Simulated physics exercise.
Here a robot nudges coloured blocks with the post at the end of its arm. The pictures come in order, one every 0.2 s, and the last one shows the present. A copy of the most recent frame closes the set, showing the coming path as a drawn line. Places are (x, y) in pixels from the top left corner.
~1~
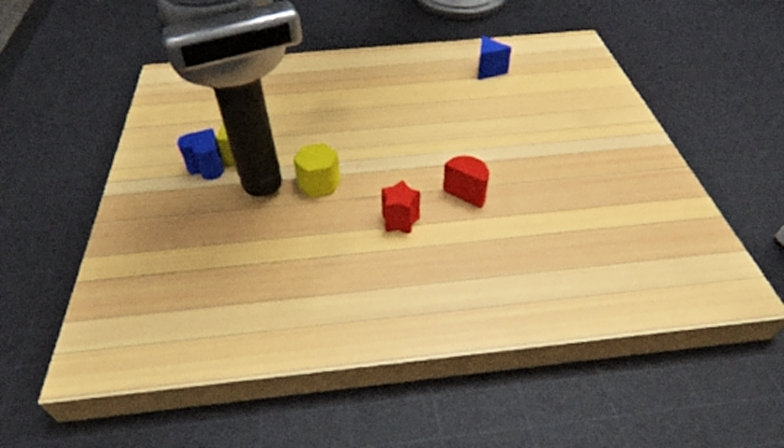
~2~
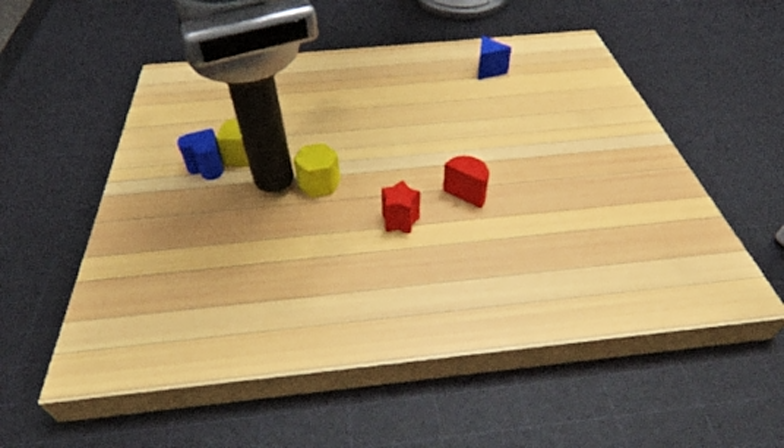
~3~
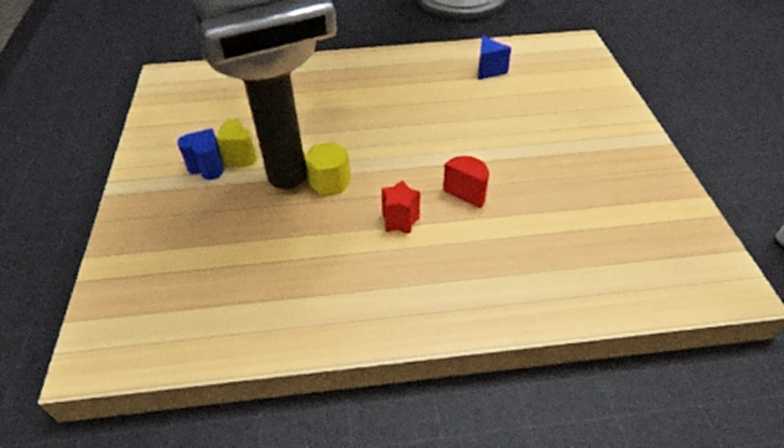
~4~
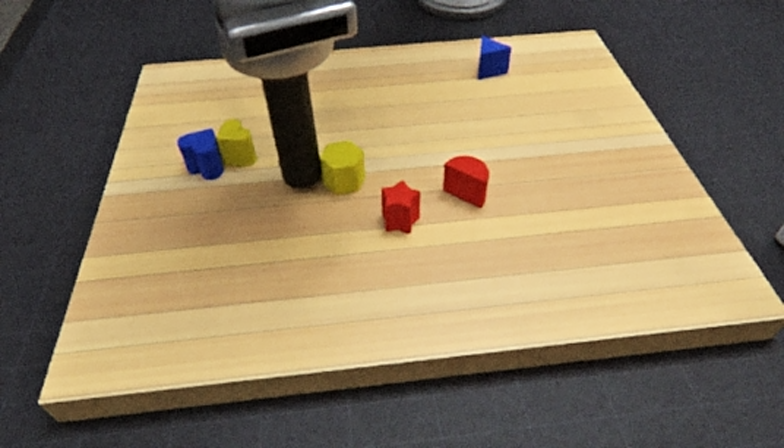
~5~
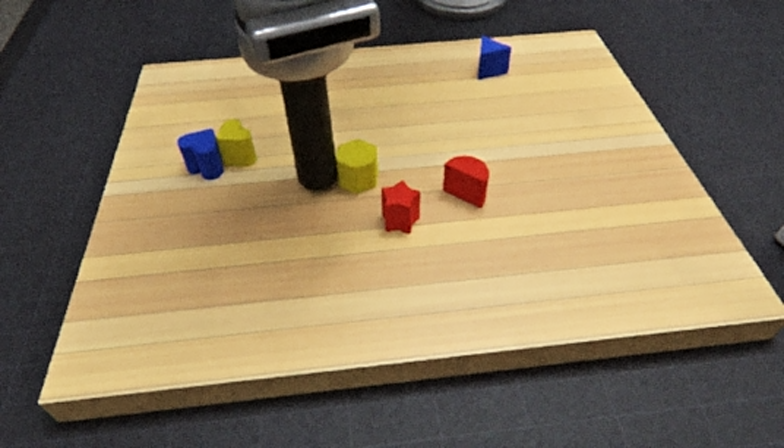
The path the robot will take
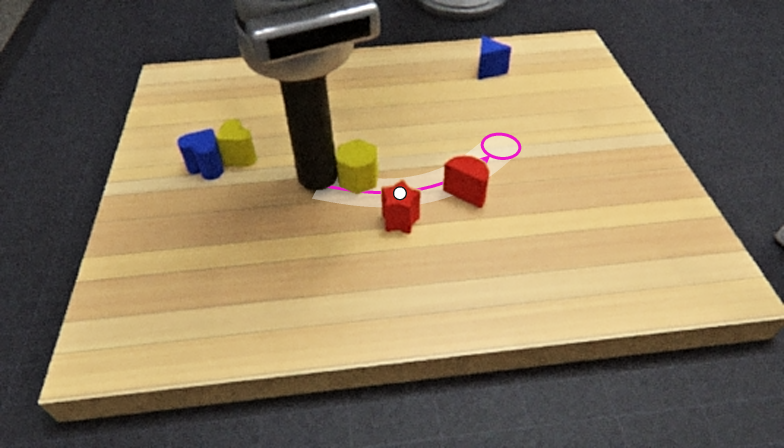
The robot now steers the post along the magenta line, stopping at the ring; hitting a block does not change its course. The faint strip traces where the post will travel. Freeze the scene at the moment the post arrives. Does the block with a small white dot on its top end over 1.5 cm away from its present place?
It seems not.
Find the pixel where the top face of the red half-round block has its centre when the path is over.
I'd guess (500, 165).
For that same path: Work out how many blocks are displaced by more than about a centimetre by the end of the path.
Looking at the path, I think two of the blocks end up more than 1 cm away.
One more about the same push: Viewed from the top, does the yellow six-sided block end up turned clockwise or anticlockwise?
It is turned anticlockwise.
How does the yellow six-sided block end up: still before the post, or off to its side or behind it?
As far as I can tell, the yellow six-sided block has dropped away to the side or behind.
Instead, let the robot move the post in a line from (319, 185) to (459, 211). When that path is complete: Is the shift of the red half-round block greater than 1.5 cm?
In short: No.
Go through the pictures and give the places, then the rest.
Post tip (263, 183); block tops, yellow six-sided block (315, 156); red star (400, 193); red half-round block (470, 165), in the first frame.
Post (274, 179); blocks unchanged, in the second frame.
Post (288, 176); yellow six-sided block (326, 154), in the third frame.
Post (302, 176); yellow six-sided block (342, 153), in the fourth frame.
Post (318, 178); yellow six-sided block (357, 152); red star (400, 193); red half-round block (470, 165), in the fifth frame.
Path on the board, from (319, 185) by way of (389, 193) and (455, 178) to (501, 146); the dot is on the red star.
On the path given first. One third of the way, post (389, 185); yellow six-sided block (405, 141), turned 70° anticlockwise.
Two thirds of the way, post (457, 170); yellow six-sided block (412, 135), turned 100° anticlockwise; red half-round block (495, 166), turned 50° clockwise.
At the end, post (502, 139); yellow six-sided block (412, 135), turned 100° anticlockwise; red star in place; red half-round block (500, 165), turned 75° clockwise.
